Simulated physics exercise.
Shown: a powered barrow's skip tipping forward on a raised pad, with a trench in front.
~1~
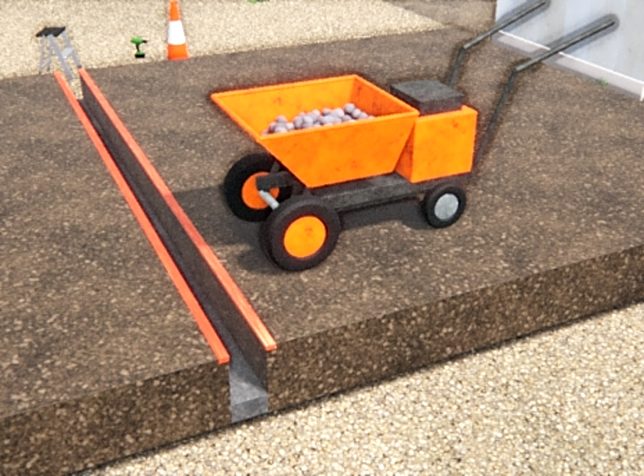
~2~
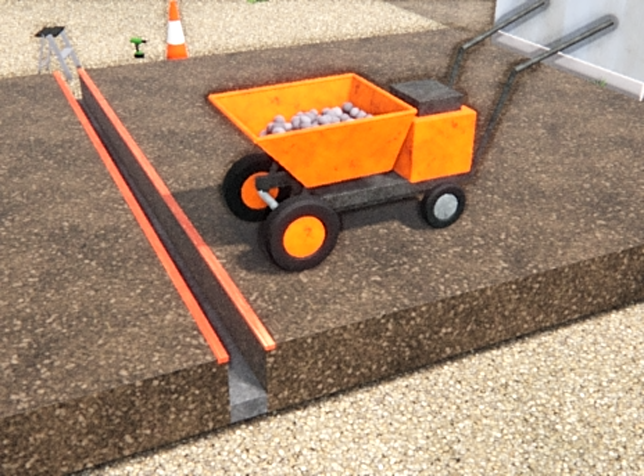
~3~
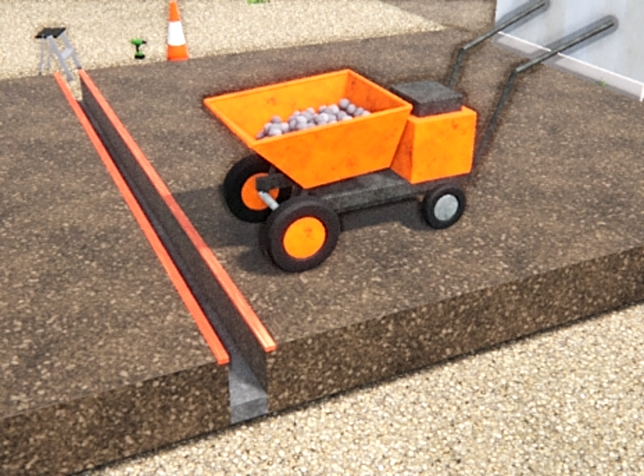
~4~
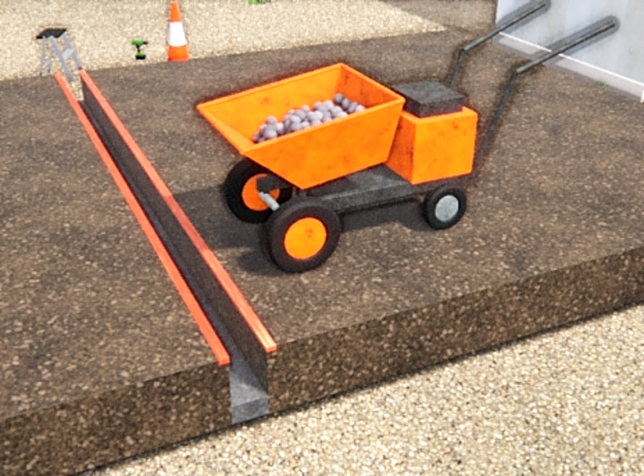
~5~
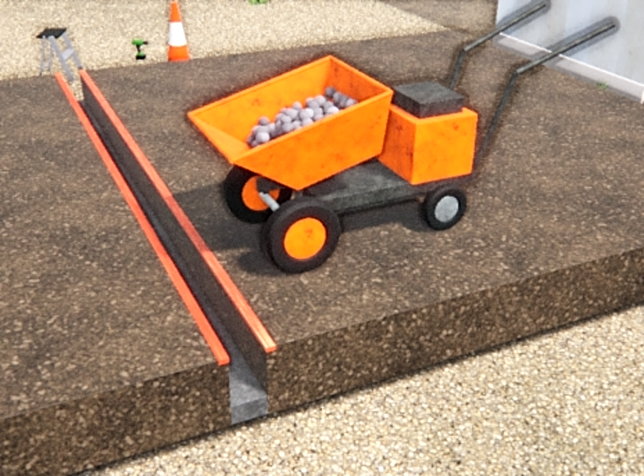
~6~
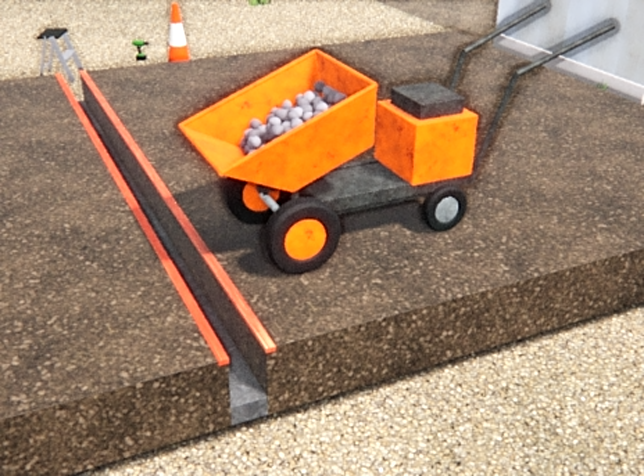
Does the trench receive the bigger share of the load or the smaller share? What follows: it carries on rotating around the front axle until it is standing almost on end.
The trench receives the smaller share.
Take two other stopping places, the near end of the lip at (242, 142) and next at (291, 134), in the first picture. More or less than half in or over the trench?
Well, parked at the first spot it'd be short of the halfway mark, and at the second it'd be past the halfway mark.
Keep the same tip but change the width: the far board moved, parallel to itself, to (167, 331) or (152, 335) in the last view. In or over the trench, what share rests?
70 and 90 percent.
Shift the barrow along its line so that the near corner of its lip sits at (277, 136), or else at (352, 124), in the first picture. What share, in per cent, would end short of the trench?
In turn, around 0 per cent and 40 per cent.
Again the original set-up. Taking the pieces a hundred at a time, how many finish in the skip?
Roughly 15 %.
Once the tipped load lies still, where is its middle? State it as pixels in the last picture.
Once nothing moves, the middle sits near (112, 272).
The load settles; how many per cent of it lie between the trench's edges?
It works out at some 0 %.
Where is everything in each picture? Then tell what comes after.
In the first picture, lip of the skip (259, 139), level; top of the load (337, 130), round cobbles; first edge of the trench (247, 309); far edge (202, 320), the trench under half as wide as the skip, and about as deep as wide.
In the second picture, lip of the skip (257, 140), tipped barely; top of the load (336, 129).
In the third picture, lip of the skip (251, 145), tipped barely; top of the load (332, 127).
In the fourth picture, lip of the skip (243, 152), tipped a little; top of the load (327, 124).
In the fifth picture, lip of the skip (233, 161), tipped clearly; top of the load (333, 113).
In the sixth picture, lip of the skip (222, 173), tipped clearly; top of the load (332, 111); first edge of the trench (247, 312); far edge (202, 323).
Just after the last frame, skip tipped steeply; every one in the skip.
A moment on, skip tipped right over; the larger part in the skip; roughly a quarter beyond it.
Further on, skip tipped right over; roughly a quarter in the skip; the larger part beyond it.
When it is over, skip tipped right over; roughly a quarter in the skip; just a few in or heaped over the trench; the larger part beyond it.
